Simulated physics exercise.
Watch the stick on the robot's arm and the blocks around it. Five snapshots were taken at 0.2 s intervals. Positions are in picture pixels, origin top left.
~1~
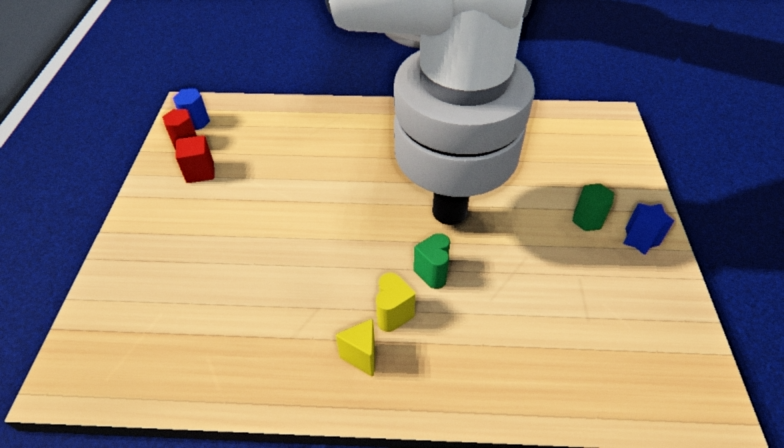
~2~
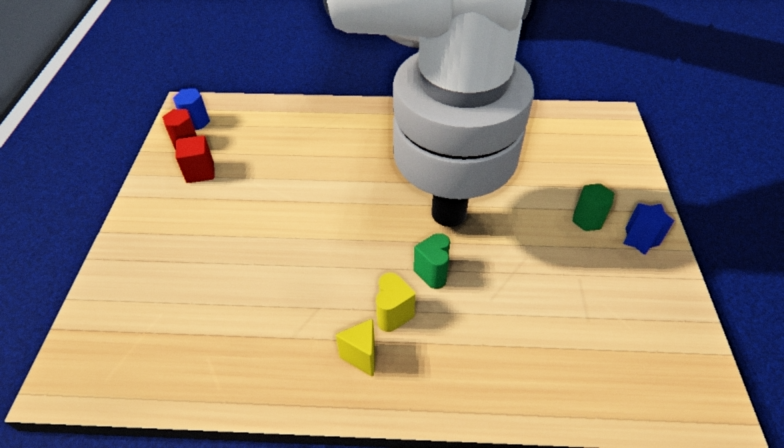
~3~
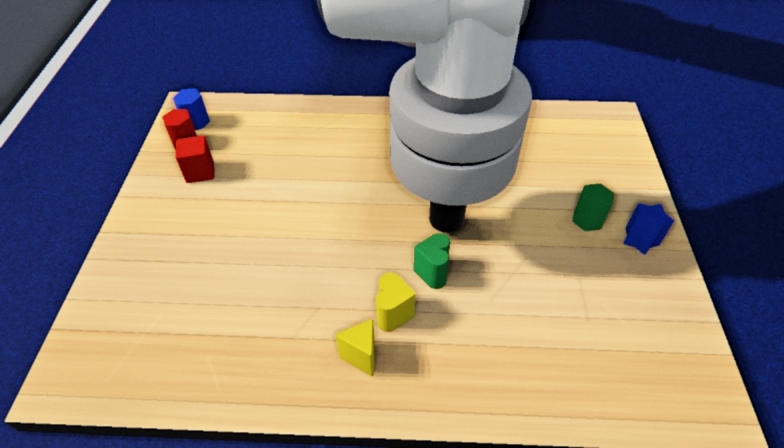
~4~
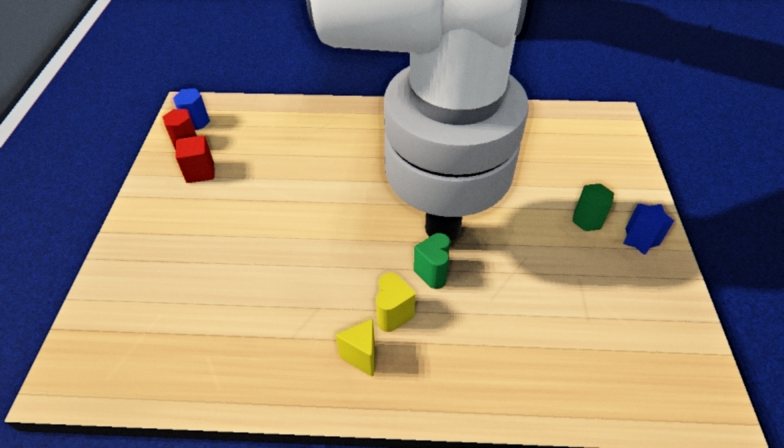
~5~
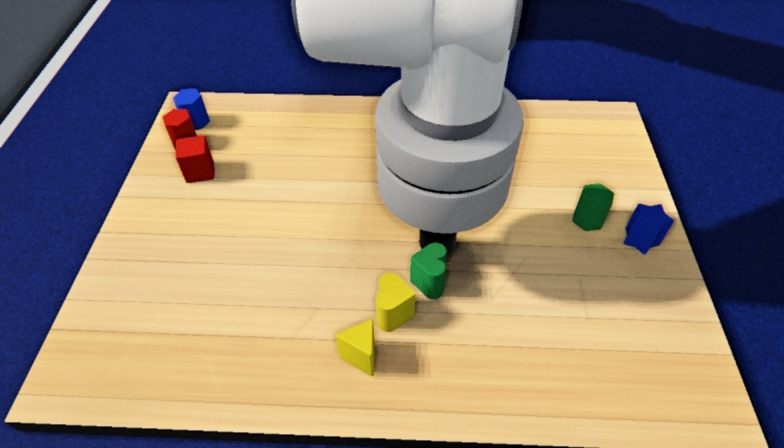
On a wooden board over a blue surface, a robot arm's dark stick stands just behind a green heart block, with yellow, red, blue and green blocks sitting around it. The stick edges toward the viewer and slightly left, then nudges the green heart a little closer to the yellow heart.
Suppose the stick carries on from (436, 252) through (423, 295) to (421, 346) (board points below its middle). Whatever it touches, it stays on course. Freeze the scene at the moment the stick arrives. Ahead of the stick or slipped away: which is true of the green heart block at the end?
I think the stick keeps pushing the green heart block along right to the end.
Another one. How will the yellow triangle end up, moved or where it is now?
It stays.
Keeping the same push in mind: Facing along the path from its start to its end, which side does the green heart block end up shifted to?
Over to the left.
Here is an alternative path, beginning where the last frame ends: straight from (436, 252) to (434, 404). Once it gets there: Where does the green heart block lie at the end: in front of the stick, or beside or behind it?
At the end of the path, the stick has already lost the green heart block, which lies beside or behind it.
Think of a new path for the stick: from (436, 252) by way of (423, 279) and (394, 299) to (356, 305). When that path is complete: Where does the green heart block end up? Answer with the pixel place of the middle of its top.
For the centre of its top, I'd go with (429, 294).
The first path, step by step. One third of the way, stick at (427, 271); green heart block at (426, 288).
Two thirds of the way, stick at (421, 303); yellow heart block at (387, 297), turned 25° clockwise; green heart block at (432, 320), turned 25° clockwise.
At the end, stick at (422, 338); yellow triangle unmoved; yellow heart block at (383, 301), turned 35° clockwise; green heart block at (440, 357).
